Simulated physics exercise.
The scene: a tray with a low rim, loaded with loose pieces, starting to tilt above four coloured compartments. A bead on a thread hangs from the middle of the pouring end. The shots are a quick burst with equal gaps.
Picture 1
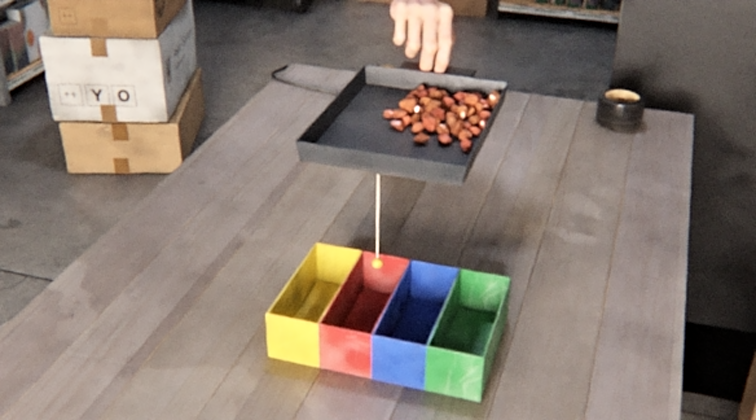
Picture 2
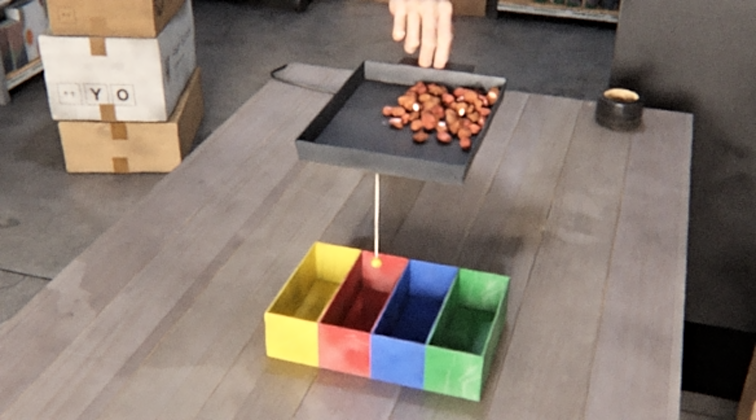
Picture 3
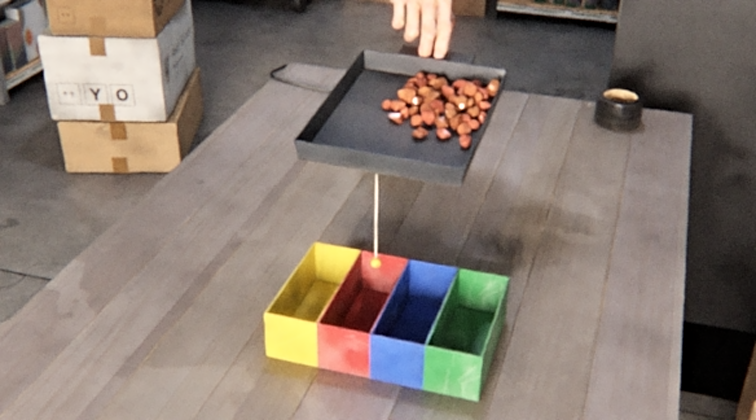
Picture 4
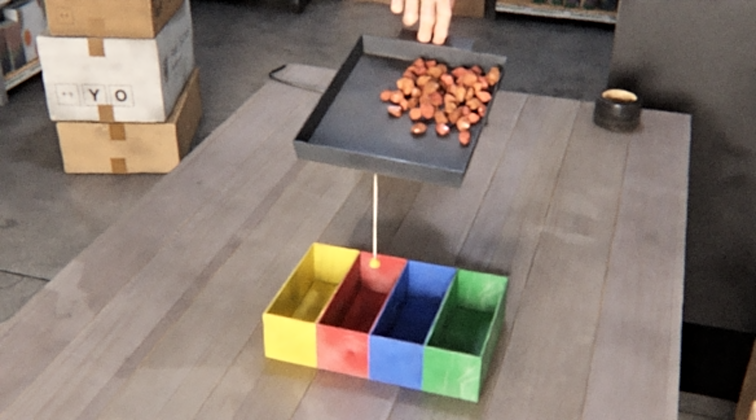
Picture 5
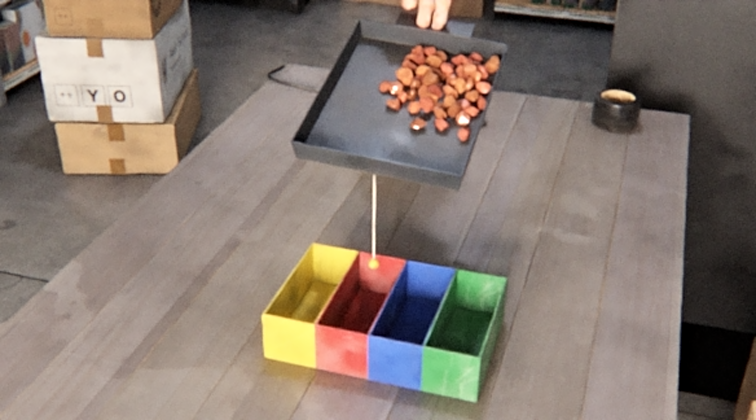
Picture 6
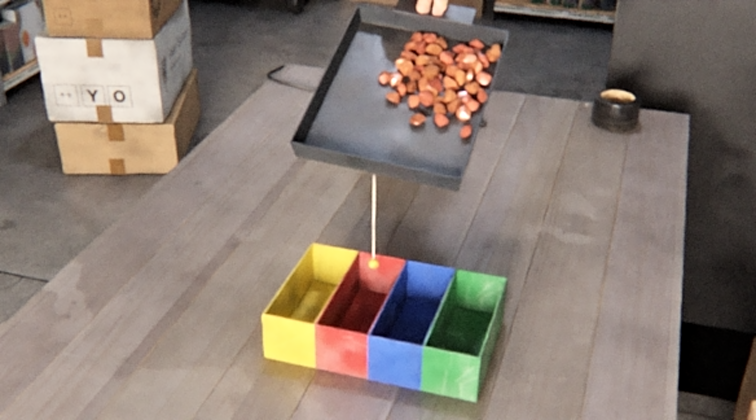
On a wooden table in a storage area with stacked boxes, a dark tray of reddish-brown pieces sits level above yellow, red, blue and green compartments. A hand at the far side then rises as that side lifts, tilting the tray clearly toward its near edge, lowest at the right corner.
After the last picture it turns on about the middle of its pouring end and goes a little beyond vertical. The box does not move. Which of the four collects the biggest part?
It favours the blue compartment.
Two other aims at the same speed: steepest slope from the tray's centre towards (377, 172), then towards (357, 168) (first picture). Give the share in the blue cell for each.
The first gives 40 %, the second 10 %.
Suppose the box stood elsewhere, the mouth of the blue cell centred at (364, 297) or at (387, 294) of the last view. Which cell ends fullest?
The first try: Green. The second: That green cell.
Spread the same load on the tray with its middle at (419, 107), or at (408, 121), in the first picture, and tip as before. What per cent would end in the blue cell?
Roughly 50 per cent, and 50 per cent.
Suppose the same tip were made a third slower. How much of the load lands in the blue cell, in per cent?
Close to 50 per cent.
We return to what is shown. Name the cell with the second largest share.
In second place: The green cell.
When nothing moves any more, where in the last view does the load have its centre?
Near (408, 347).
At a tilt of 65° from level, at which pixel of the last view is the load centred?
At about (423, 154).
Just after the last frame, tray tipped steeply; almost all on the tray; just a few falling or outside the box.
A moment on, tray tipped past a quarter turn; roughly two thirds on the tray; about a tenth in the blue cell; about a tenth in the green cell; just a few in the red cell; about a tenth falling or outside the box.
Further on, tray tipped past a quarter turn; roughly half in the blue cell; roughly a quarter in the green cell; about a tenth in the red cell; just a few in the yellow cell; just a few falling or outside the box.
When it is over, tray tipped past a quarter turn; roughly half in the blue cell; roughly a quarter in the green cell; about a tenth in the red cell; just a few in the yellow cell; just a few outside the box.
